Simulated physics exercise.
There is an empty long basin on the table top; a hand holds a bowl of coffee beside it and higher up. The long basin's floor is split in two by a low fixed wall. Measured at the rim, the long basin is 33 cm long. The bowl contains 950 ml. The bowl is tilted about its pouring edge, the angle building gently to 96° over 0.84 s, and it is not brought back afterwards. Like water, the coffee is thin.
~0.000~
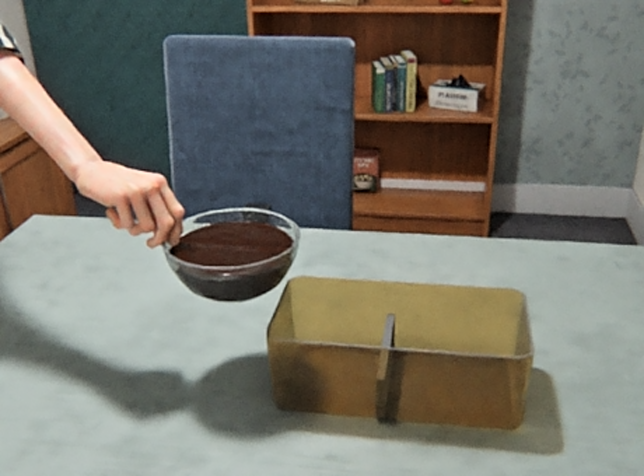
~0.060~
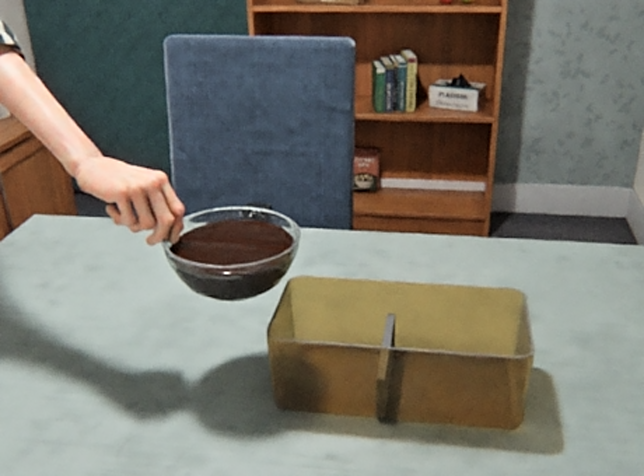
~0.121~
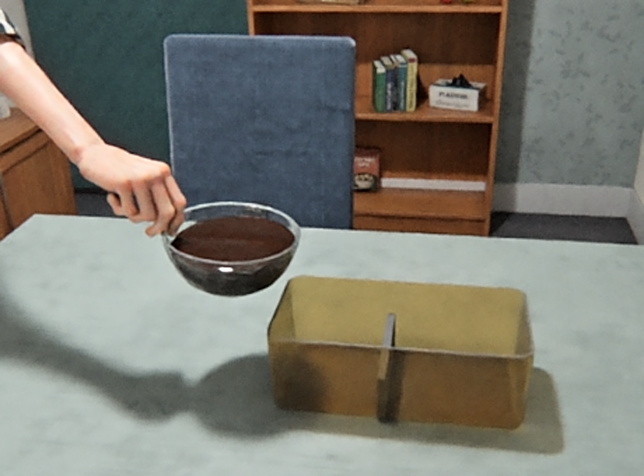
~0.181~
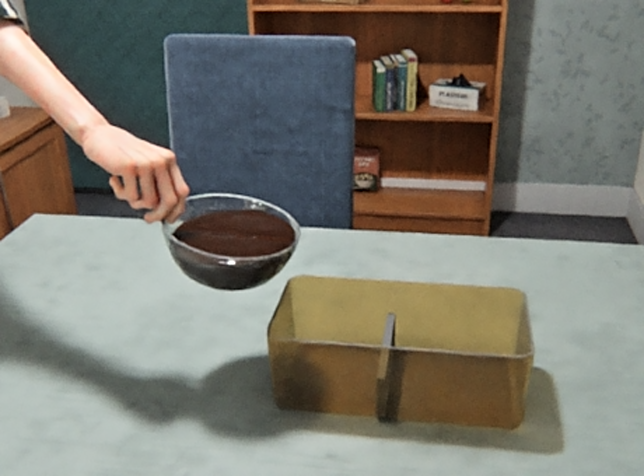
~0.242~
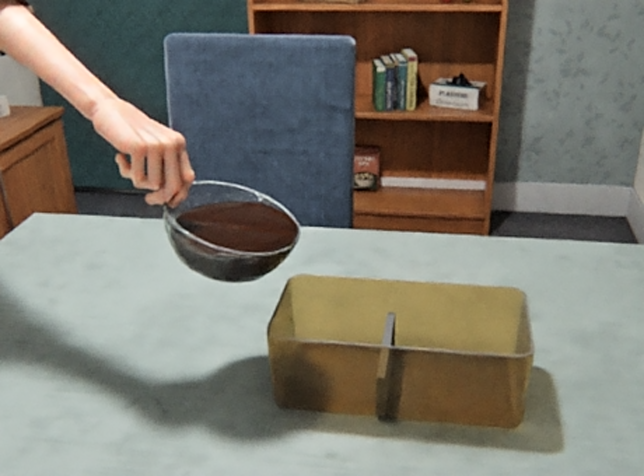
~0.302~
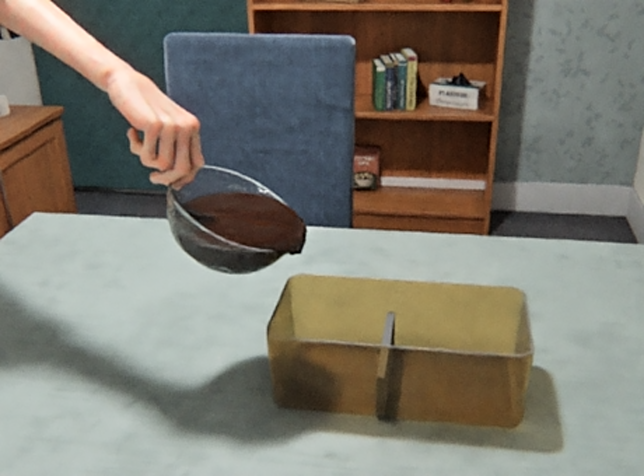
A hand gradually tilting a clear glass bowl of dark coffee rightward above a table, beside an empty long basin with a divider.
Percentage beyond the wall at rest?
44 per cent.
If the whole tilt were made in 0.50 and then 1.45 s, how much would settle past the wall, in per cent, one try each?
I'd say 50 percent on the first go, 20 percent on the next.
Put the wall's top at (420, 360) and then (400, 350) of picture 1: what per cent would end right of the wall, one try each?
Respectively close to 15 and 15 %.
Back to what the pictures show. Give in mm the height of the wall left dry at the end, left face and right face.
Looks like roughly 36 mm on the left and roughly 46 mm on the right.
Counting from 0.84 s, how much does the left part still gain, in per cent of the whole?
I'd say near 7 percent.
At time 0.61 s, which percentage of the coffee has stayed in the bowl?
About 28 percent.
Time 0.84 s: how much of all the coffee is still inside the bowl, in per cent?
Close to 0 percent of the total.
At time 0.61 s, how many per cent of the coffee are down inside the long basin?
I'd estimate some 24 percent of the liquid.
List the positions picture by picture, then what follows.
In the first picture, it leans 0°; its right rim is at (298, 241); the coffee meets the walls at (173, 241) and (296, 248); the long basin's rim runs from (278, 306) to (529, 323); the wall's top is at (386, 345).
In the second picture, it leans 1°; its right rim is at (298, 241); the coffee meets the walls at (174, 240) and (295, 246).
In the third picture, it leans 5°; its right rim is at (298, 241); the coffee meets the walls at (174, 236) and (296, 243).
In the fourth picture, it leans 11°; its right rim is at (298, 241); the coffee meets the walls at (174, 228) and (296, 238).
In the fifth picture, it leans 18°; its right rim is at (298, 240); the coffee meets the walls at (175, 218) and (296, 233); 1 per cent is over the edge.
In the sixth picture, it leans 27°; its right rim is at (297, 240); the coffee meets the walls at (177, 208) and (296, 232); 5 per cent is over the edge.
Then, 0.61 s in, the tilt is 80° and 28 per cent is still to pour, 23 is left of the wall and 1 right of it.
Then, 0.84 s in, the tilt is 96° and 0 per cent is still to pour, 46 is left of the wall and 46 right of it.
Then, 1.08 s in, the tilt is 96° and 0 per cent is still to pour, 54 is left of the wall and 44 right of it.
Then, 1.34 s in, the tilt is 96° and 0 per cent is still to pour, 54 is left of the wall and 44 right of it.
Finally, 54 per cent lies left of the wall, 44 right of it and 2 outside.
